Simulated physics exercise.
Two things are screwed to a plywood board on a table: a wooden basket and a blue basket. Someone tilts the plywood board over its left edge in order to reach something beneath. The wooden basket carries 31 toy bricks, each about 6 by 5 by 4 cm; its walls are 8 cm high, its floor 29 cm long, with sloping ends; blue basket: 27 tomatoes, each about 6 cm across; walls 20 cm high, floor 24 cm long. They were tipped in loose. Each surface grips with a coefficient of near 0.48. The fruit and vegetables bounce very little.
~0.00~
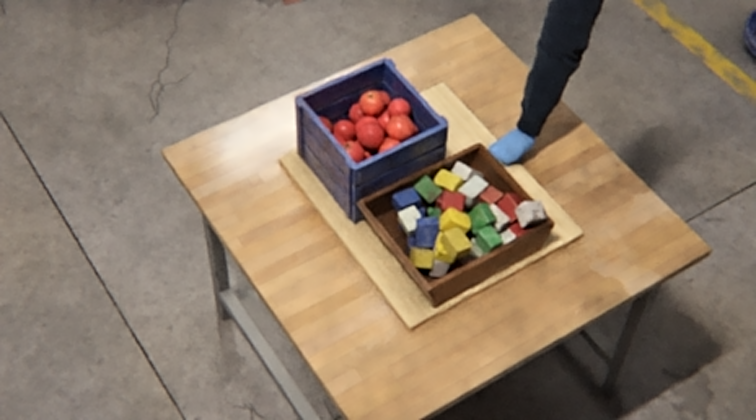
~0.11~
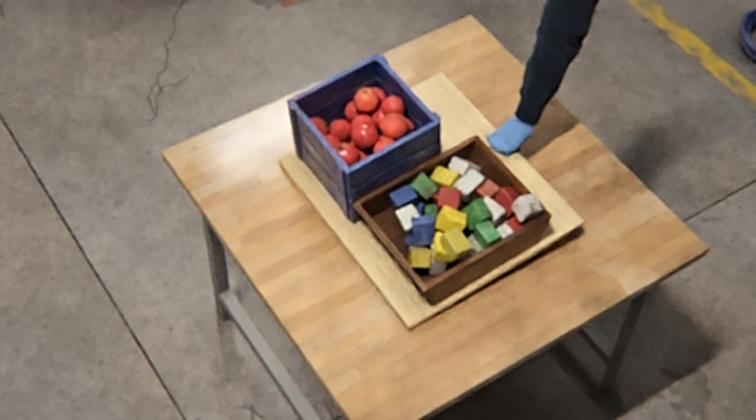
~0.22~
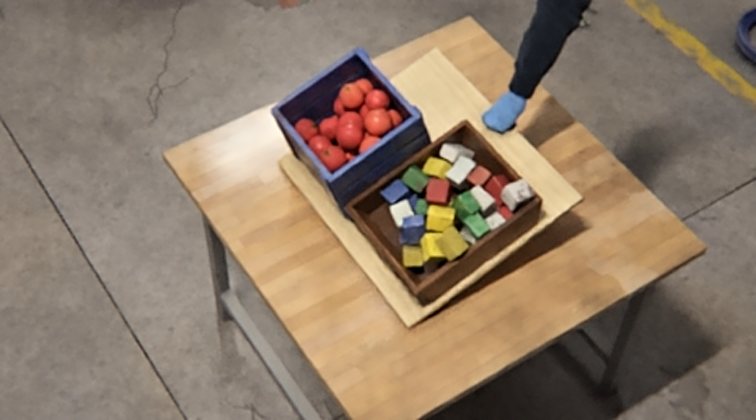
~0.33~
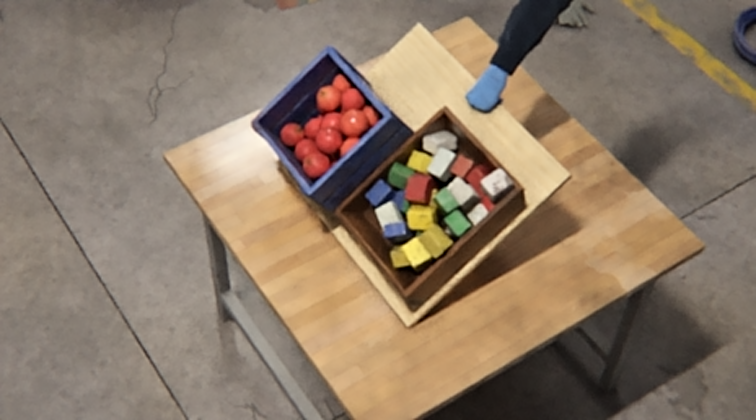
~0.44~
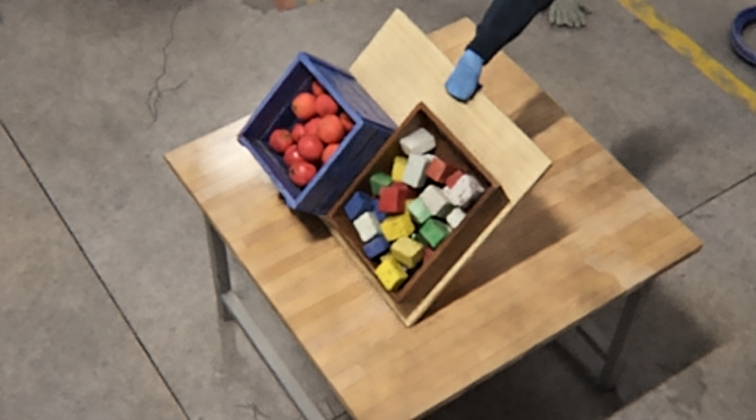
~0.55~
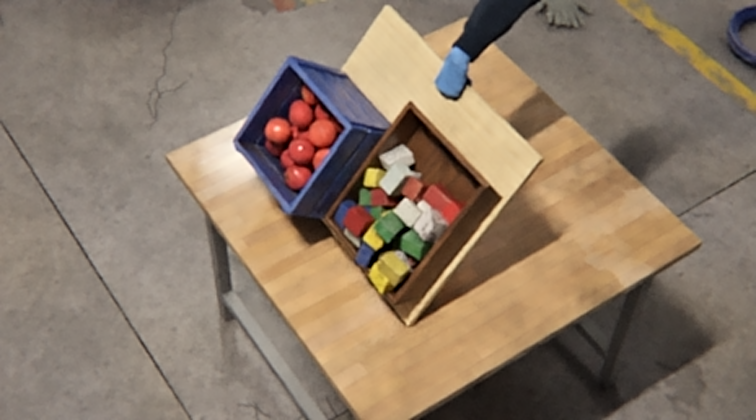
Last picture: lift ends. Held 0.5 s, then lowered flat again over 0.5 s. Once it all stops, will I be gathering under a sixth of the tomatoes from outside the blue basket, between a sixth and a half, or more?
Bet it keeps above five-sixths of them inside.
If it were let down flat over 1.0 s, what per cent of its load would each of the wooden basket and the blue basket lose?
Wooden basket 10, blue basket 0 per cent.
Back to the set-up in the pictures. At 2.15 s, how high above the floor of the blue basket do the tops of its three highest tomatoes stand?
19 centimetres high, more or less.
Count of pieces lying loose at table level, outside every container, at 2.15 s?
About 4.
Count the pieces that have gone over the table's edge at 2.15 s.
It comes to near 0.
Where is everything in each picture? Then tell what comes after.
In the first picture (we follow the rim corner now nearest the camera; the camera moves round a little), blue basket at (358, 166); wooden basket at (430, 286); tilt 0°; nothing out yet.
The second picture shows blue basket at (351, 169); wooden basket at (427, 287); tilt 5°.
The third picture shows blue basket at (333, 177); wooden basket at (418, 289); tilt 17°.
The fourth picture shows blue basket at (312, 190); wooden basket at (406, 293); tilt 32°.
The fifth picture shows blue basket at (296, 203); wooden basket at (397, 298); tilt 44°.
The sixth picture shows blue basket at (291, 208); wooden basket at (394, 300); tilt 49°; nothing out yet.
After 0.81 s, tilt 49°; 1 of 31 out of the wooden basket and 0 of 27 out of the blue basket.
After 1.13 s, tilt 46°; 4 of 31 out of the wooden basket and 0 of 27 out of the blue basket.
After 1.58 s, tilt 0°; 4 of 31 out of the wooden basket and 0 of 27 out of the blue basket.
Final count (at 2.15 s), 4 of 31 out of the wooden basket and 0 of 27 out of the blue basket. Asked share, 0 of 27, 0 per cent.
